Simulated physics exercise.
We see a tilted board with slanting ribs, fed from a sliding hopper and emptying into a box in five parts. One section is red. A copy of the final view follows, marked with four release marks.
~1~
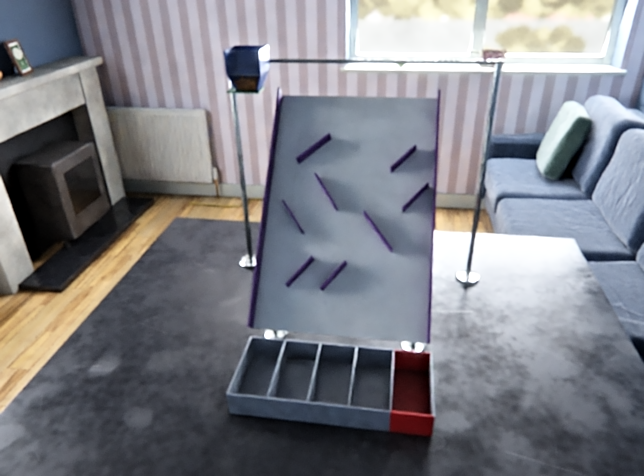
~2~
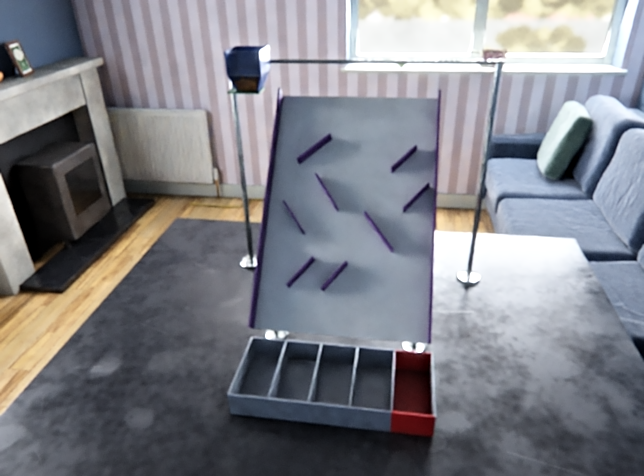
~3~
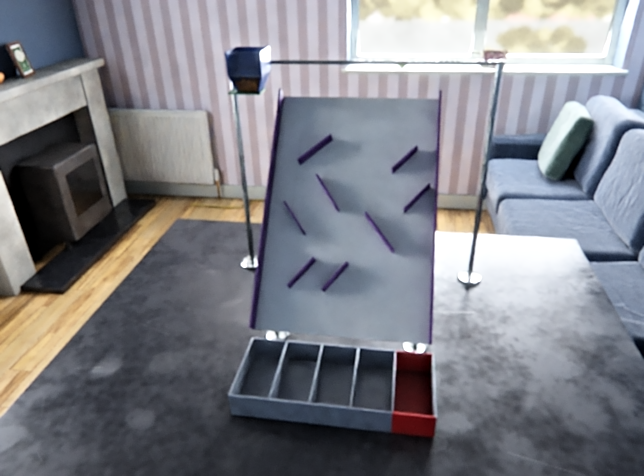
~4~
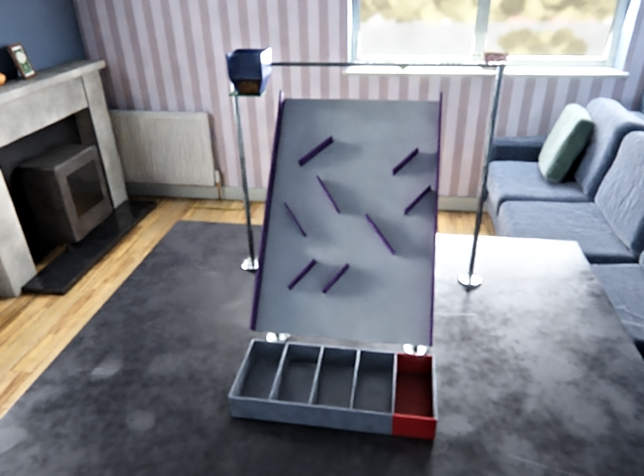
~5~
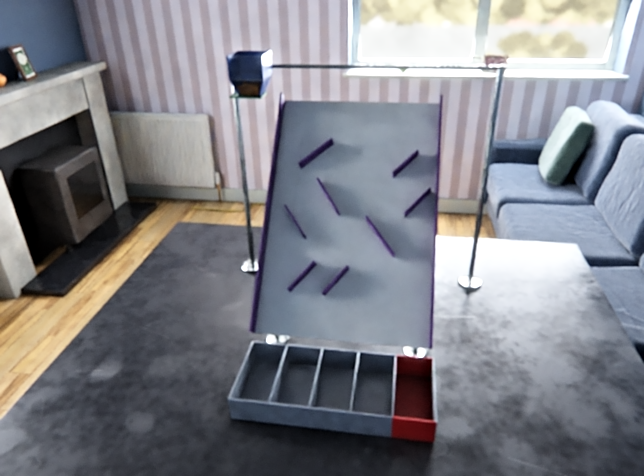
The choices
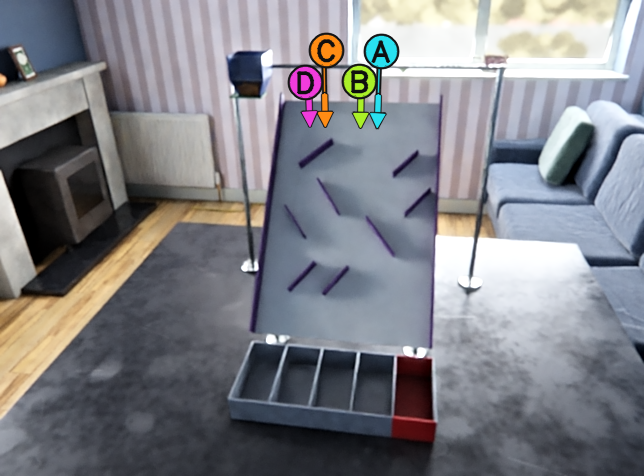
A tilted grey board with purple ribs stands still above a five-part box with one red section.
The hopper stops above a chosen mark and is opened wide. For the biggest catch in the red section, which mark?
A.
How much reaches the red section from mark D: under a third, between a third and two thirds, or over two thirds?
Mark D gives under a third.
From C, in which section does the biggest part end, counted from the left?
The first.
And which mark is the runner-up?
B.
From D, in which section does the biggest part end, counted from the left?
It is the first one.
On the marked copy, mark A meets the board at (377, 122); mark B meets the board at (360, 122); mark C meets the board at (325, 121); mark D meets the board at (309, 121).
For mark A, roughly half in the red section, roughly half in other sections.
For mark B, roughly a quarter in the red section, roughly two thirds in other sections, just a few outside the box.
For mark C, just a few in the red section, almost all in other sections.
For mark D, not one piece in the red section, almost all in other sections, just a few held on the board.
